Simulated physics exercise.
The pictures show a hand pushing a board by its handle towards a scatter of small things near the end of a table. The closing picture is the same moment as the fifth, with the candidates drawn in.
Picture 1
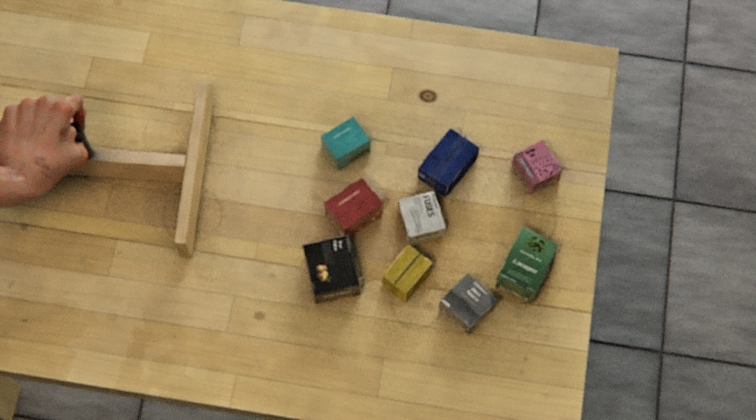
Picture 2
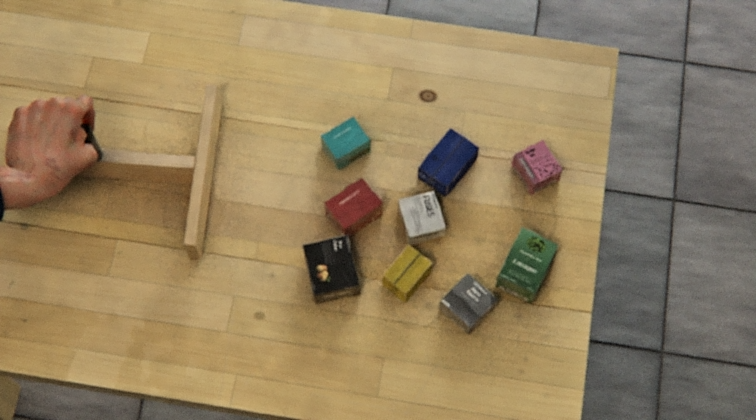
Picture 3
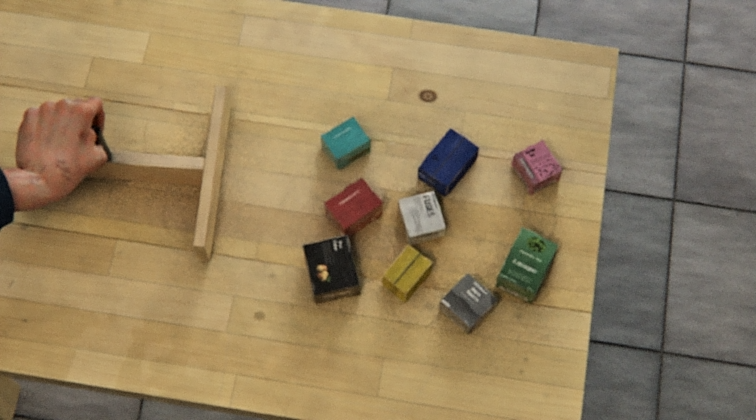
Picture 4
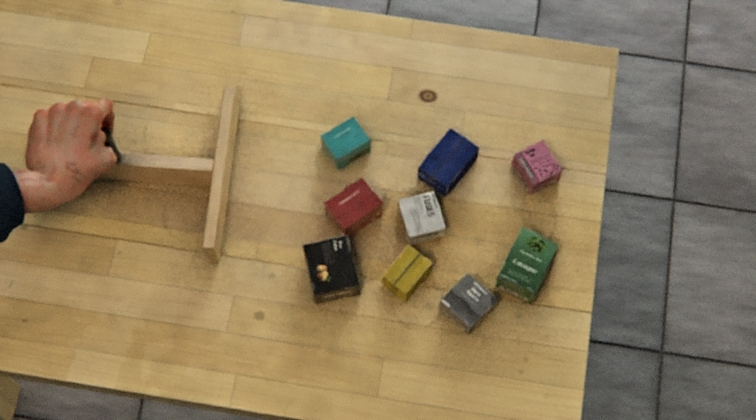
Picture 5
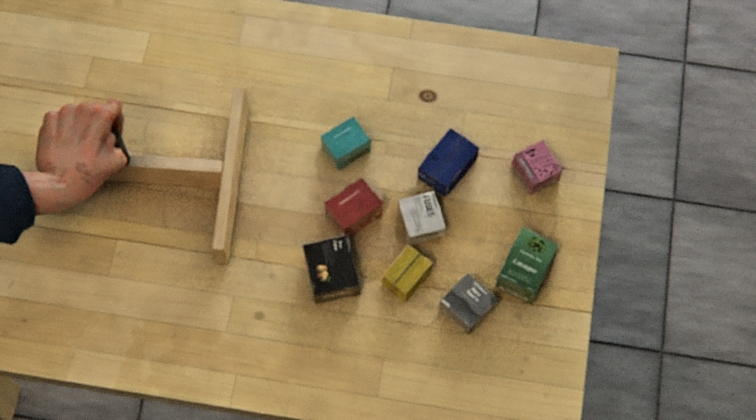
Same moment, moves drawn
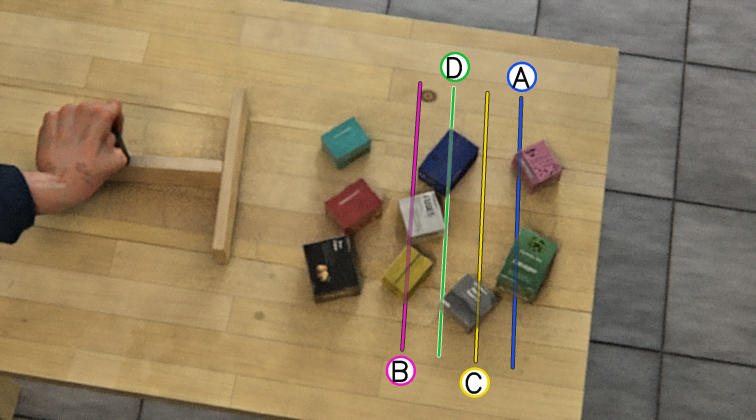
A wooden board, pushed by a hand gripping its handle, slides slowly a short way to the right across a wooden table. Small boxes in turquoise, blue, pink, red, white, black, yellow, grey and green lie scattered ahead of it, all staying still, and a gap remains between them and the board.
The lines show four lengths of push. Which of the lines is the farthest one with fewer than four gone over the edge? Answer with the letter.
Line A.
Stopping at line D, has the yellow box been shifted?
By then, yes.
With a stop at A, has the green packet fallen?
Yes.
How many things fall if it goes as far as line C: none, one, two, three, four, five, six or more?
In all, none.
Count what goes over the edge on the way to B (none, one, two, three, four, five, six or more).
The count is none.
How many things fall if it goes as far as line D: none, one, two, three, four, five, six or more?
In all, none.
On the marked copy, A at (517, 226); B at (412, 210); C at (482, 221); D at (447, 216).
With A. Early on, board (332, 182); black packet (355, 274); turquoise packet (369, 146).
Further on, board (435, 198); green packet (537, 266); grey packet (509, 320).
At the end, board (516, 210); green packet over the edge; pink packet over the edge; two fallen.
As for the rest, B is within the limit but short; C is within the limit but short; D is within the limit but short.
